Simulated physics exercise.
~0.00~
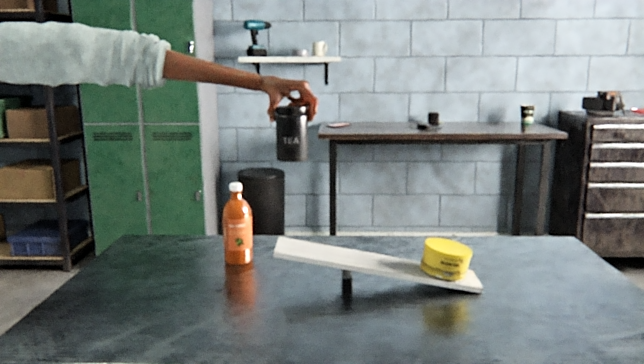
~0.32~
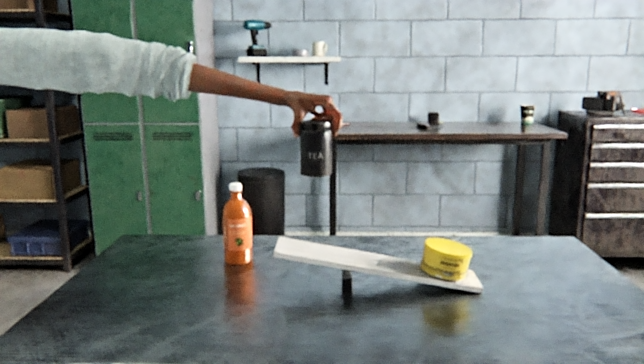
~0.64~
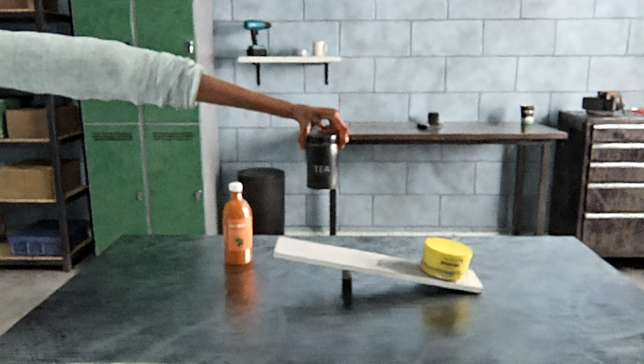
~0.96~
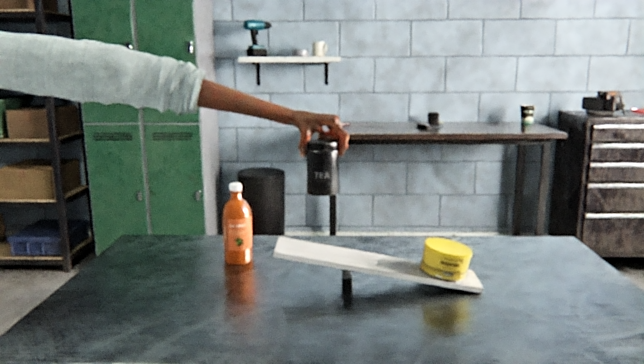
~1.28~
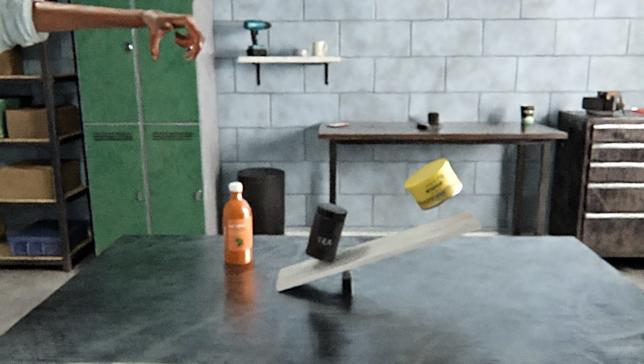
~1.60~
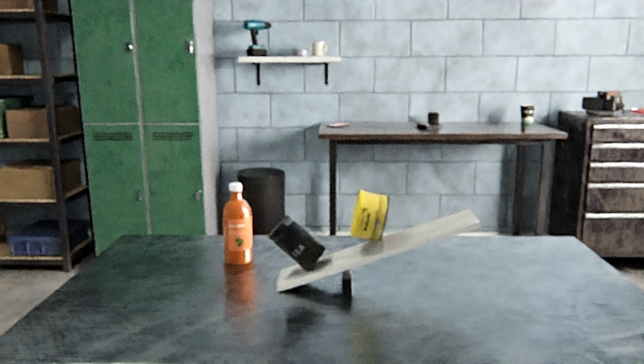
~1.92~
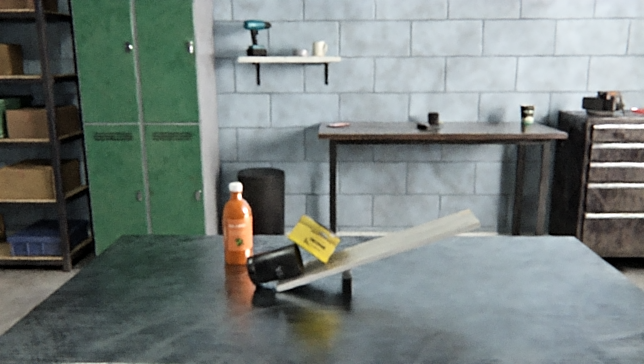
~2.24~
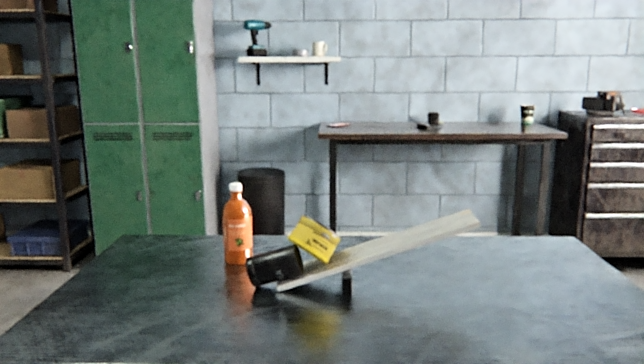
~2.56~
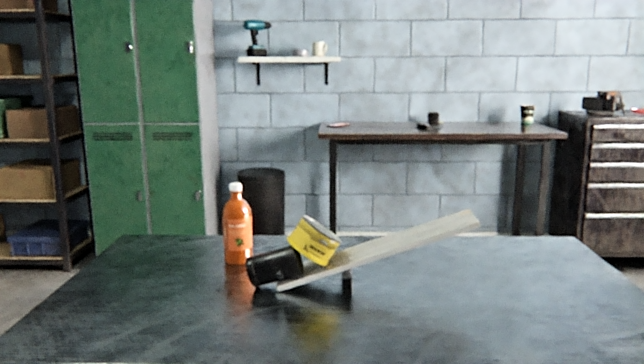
A dropped black jar tips the plank, tossing the yellow tub, and both end up toppled.
